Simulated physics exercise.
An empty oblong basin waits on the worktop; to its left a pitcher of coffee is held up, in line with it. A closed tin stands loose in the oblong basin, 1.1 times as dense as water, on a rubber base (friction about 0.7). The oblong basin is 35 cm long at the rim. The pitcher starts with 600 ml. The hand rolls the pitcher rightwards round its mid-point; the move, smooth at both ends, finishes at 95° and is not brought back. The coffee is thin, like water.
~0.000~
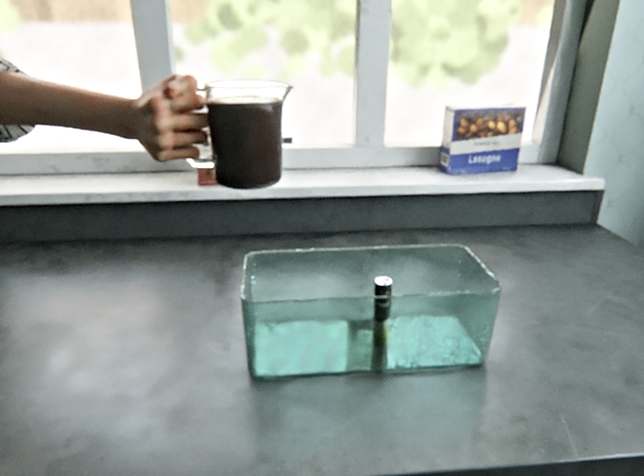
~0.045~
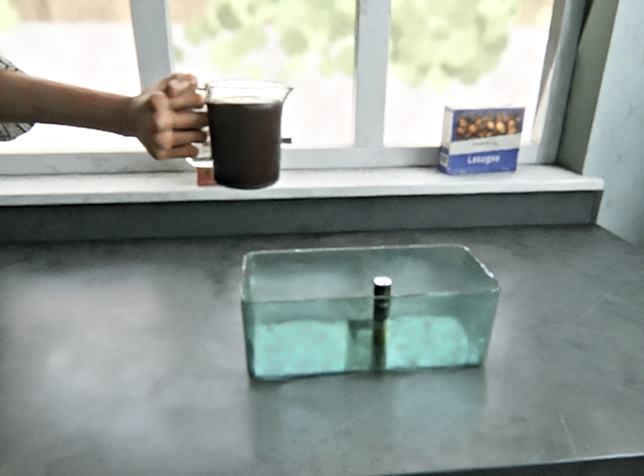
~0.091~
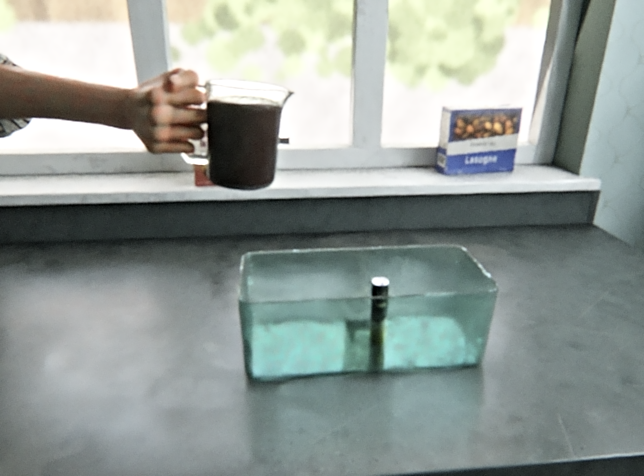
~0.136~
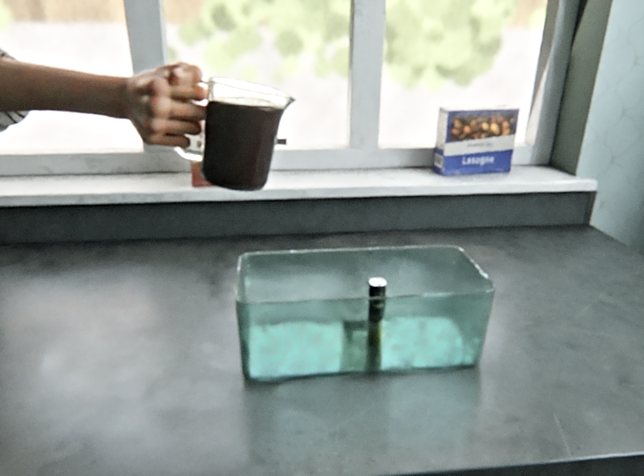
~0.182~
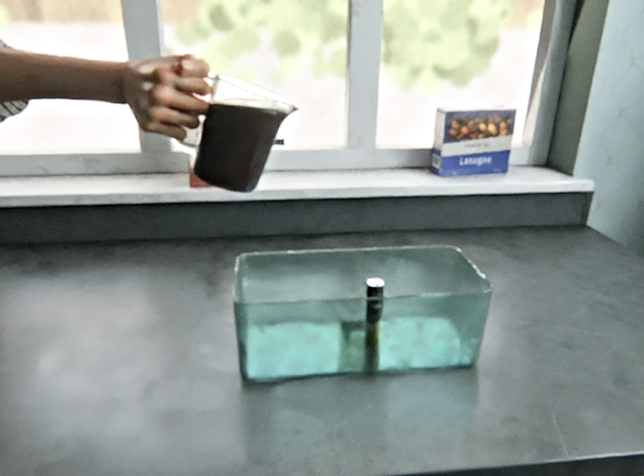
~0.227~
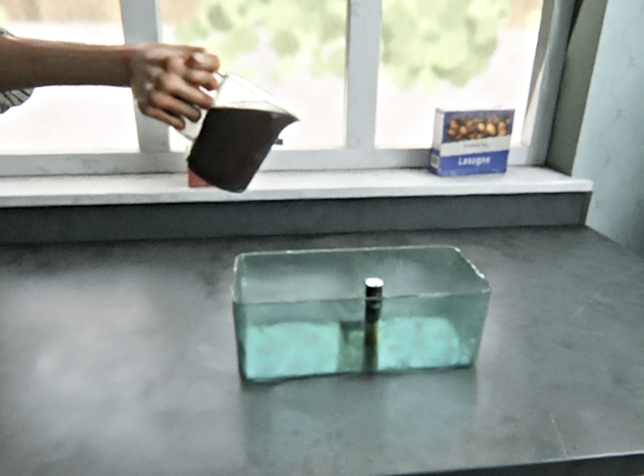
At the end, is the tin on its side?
It falls.
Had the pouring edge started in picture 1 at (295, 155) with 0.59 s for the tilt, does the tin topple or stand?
Then it keeps standing.
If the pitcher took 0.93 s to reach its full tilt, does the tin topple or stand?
The tin goes over.
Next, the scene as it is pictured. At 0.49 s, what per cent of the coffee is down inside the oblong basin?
Near 5 in a hundred.
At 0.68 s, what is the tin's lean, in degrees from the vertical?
It is at some 10°.
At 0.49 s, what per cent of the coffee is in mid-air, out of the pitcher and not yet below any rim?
About 28 per cent.
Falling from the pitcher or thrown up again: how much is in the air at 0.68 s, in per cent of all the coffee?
Near 28 in a hundred.
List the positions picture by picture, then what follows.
Tilt 0°; pouring edge (294, 85); surface from (209, 100) to (282, 99); the oblong basin's rim runs from (244, 276) to (483, 266); the tin's top is at (383, 284), in the first frame.
Tilt 1°; pouring edge (294, 87); surface from (209, 99) to (281, 99), in the second frame.
Tilt 6°; pouring edge (295, 91); surface from (209, 98) to (281, 102), in the third frame.
Tilt 12°; pouring edge (297, 98); surface from (209, 98) to (283, 104), in the fourth frame.
Tilt 21°; pouring edge (299, 108); surface from (207, 112) to (287, 107), in the fifth frame.
Tilt 31°; pouring edge (302, 119); surface from (203, 122) to (294, 110), in the sixth frame.
After 0.49 s the tilt is 88° and 67 per cent is still to pour; the tin stands where it began.
After 0.68 s the tilt is 95° and 28 per cent is still to pour; the tin leans 9°.
After 0.87 s the tilt is 95° and 11 per cent is still to pour; the tin lies on its side.
After 1.09 s the tilt is 95° and 3 per cent is still to pour; the tin lies on its side.
In the end the tin lies on its side.
